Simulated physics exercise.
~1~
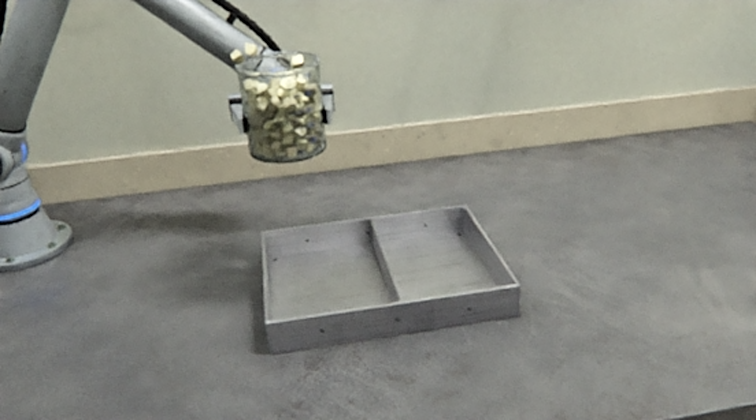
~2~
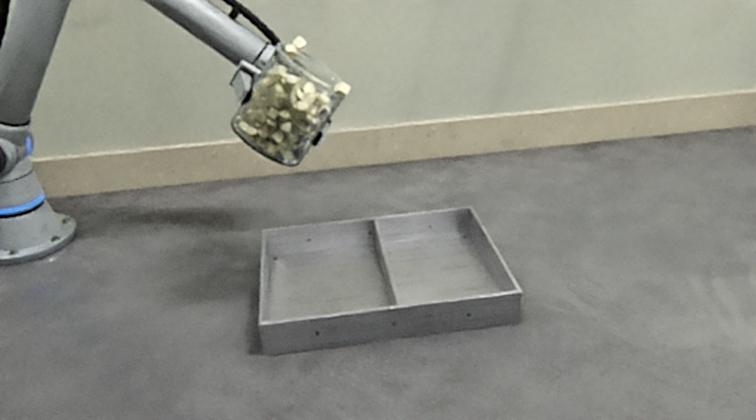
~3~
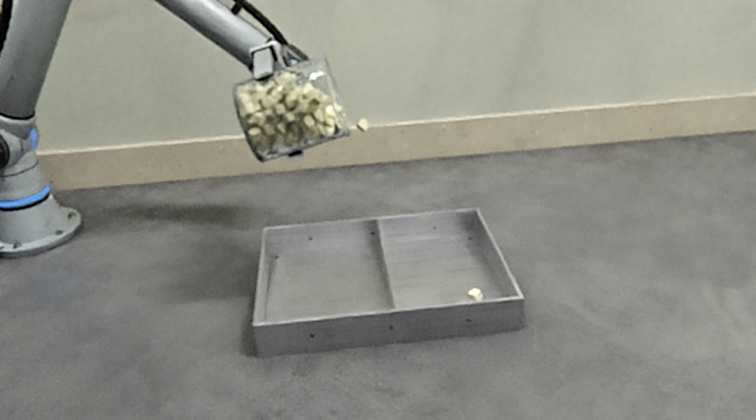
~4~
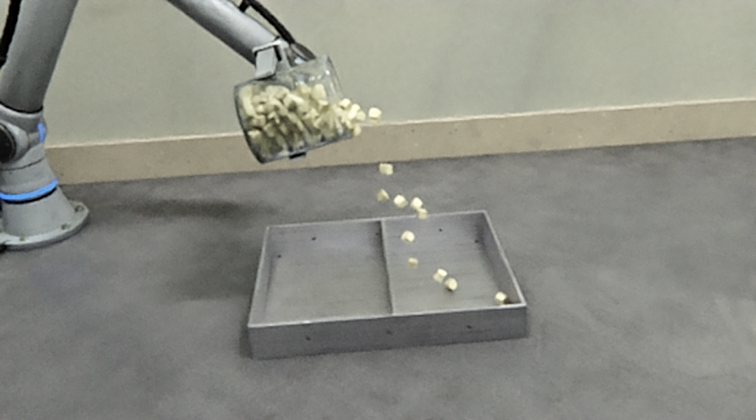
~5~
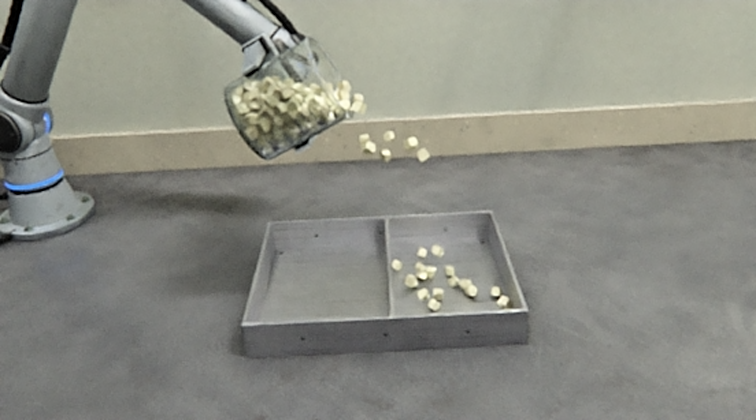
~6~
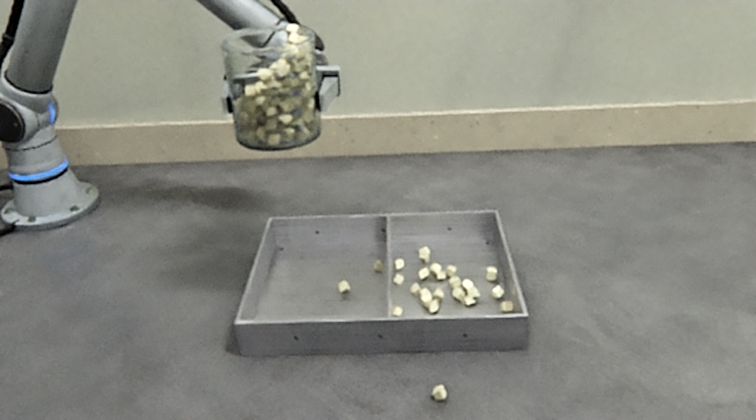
A robot arm tipped a clear tumbler full of pale vegetable dice over a grey divided tray, spilling some mostly into the right-hand part, then turned it upright still mostly full, with a couple of pieces in the left part and one on the table.
